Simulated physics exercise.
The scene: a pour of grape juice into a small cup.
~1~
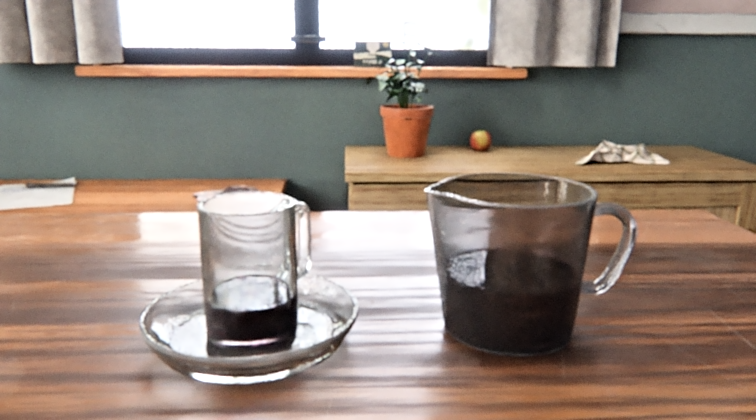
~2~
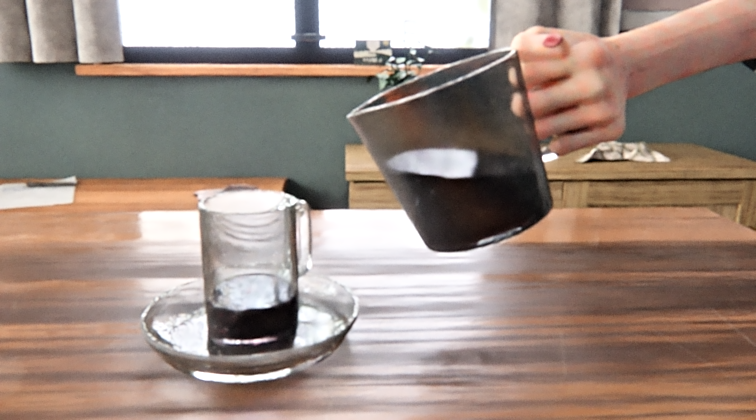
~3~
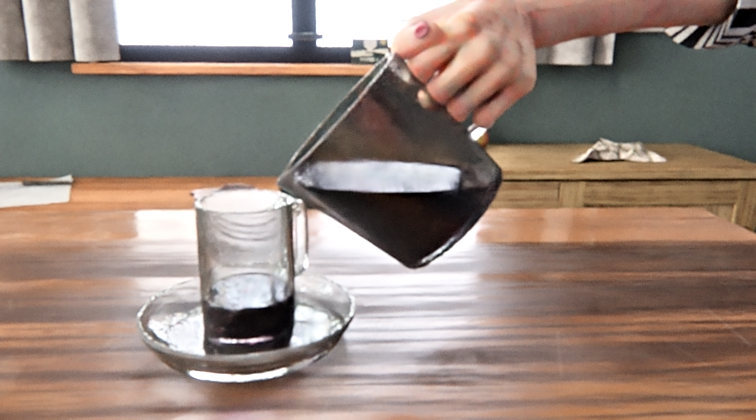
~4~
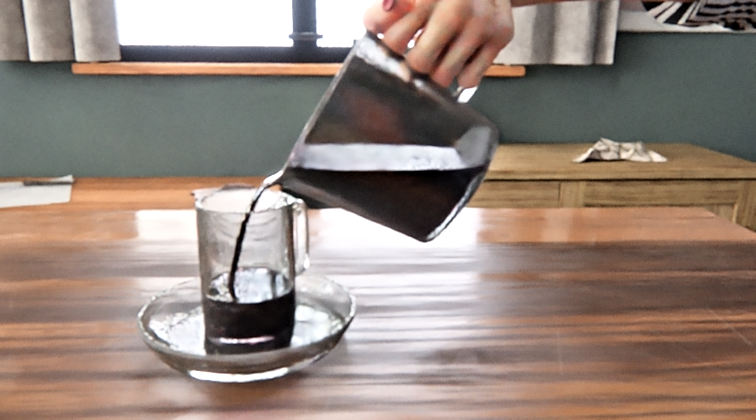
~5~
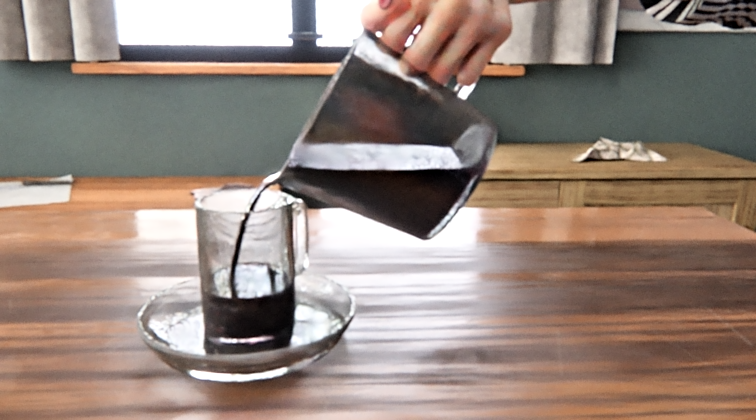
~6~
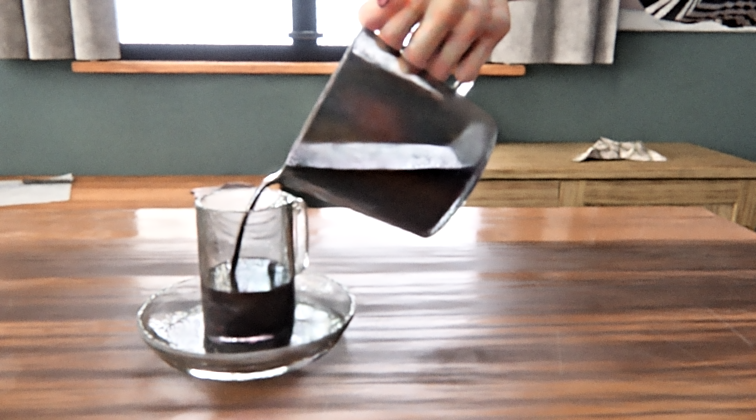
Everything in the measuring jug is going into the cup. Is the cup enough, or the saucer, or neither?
The grape juice gets as far as the saucer.
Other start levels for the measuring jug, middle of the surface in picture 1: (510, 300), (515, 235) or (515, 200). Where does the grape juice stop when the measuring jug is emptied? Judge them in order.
In that order: Cup only, on to the top, on to the top.
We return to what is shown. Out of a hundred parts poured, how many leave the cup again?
Close to 30 %.
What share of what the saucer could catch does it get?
Some 40 per cent.
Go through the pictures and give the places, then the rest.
Both stand on the top; measuring jug (511, 256) about a third full; cup (250, 263) about a quarter full; saucer (235, 366) dry, in the first frame.
The hand lifts the measuring jug; measuring jug (462, 148) tipped 20° with all of its load; cup about a quarter full, surface at (252, 293), in the second frame.
The measuring jug is brought over; measuring jug (393, 163) tipped 45° with all of its load; cup (247, 261) about a quarter full, in the third frame.
A stream runs into the cup; measuring jug (389, 142) tipped 60° with nearly all of its load; cup about a third full, surface at (249, 286), in the fourth frame.
A stream runs into the cup; measuring jug (387, 140) tipped 60° with nearly all of its load; cup (247, 261) about a third full, in the fifth frame.
A stream runs into the cup; measuring jug (387, 138) tipped 60° with nearly all of its load; cup about a third full, surface at (248, 276); saucer (233, 363) dry, in the sixth frame.
Soon after, the cup is about three quarters full; the saucer is dry.
Later, the cup is full to the brim; the saucer is wet, with room to spare.
In the end, the cup is full to the brim; the saucer is wet, with room to spare.
